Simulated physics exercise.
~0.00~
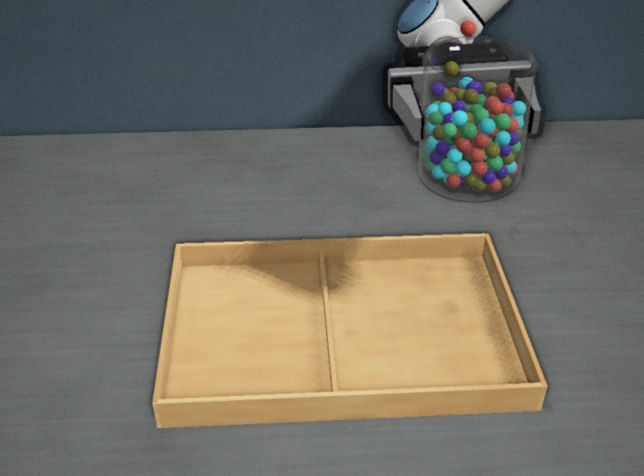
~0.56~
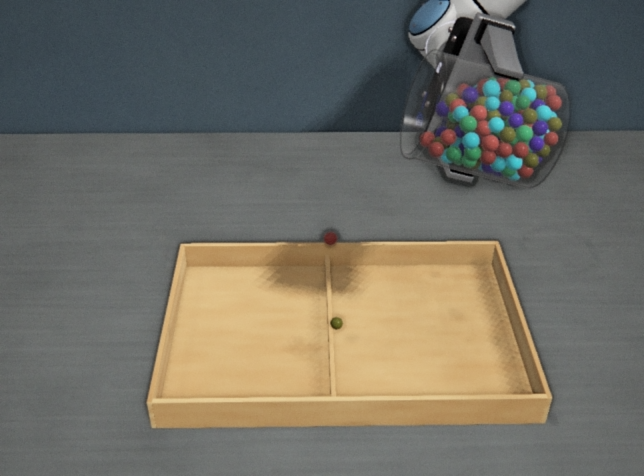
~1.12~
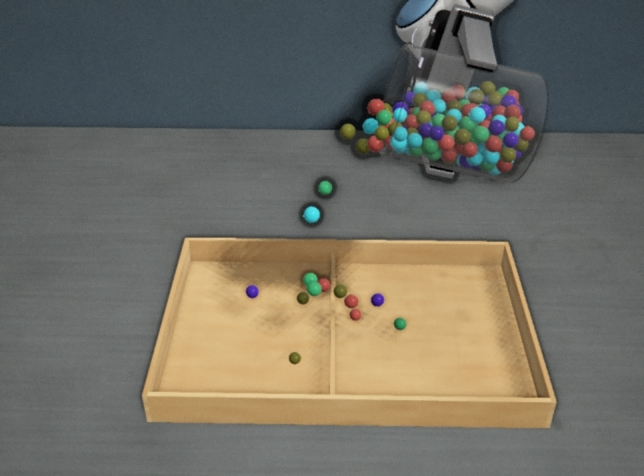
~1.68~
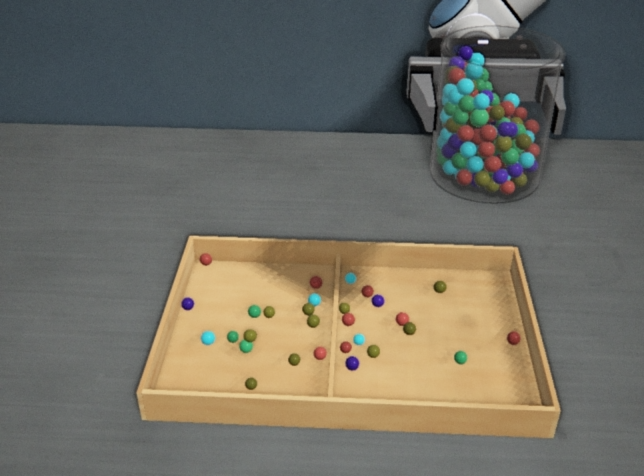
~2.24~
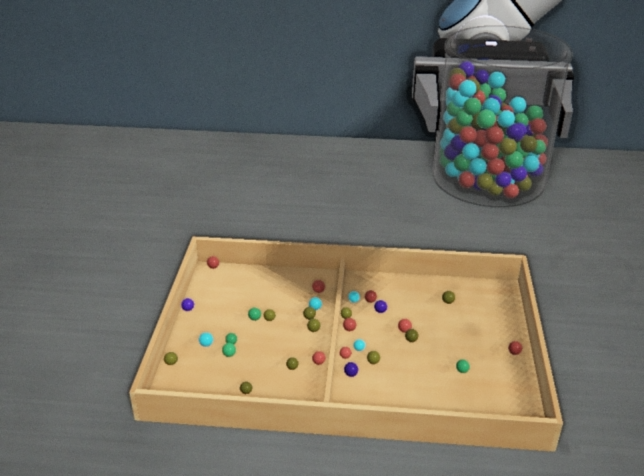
A robot arm tipped a clear tumbler full of colourful little balls onto its side, spilling some into a divided wooden tray below, then turned it upright again, leaving a scattering in both halves while most stayed inside the tumbler.
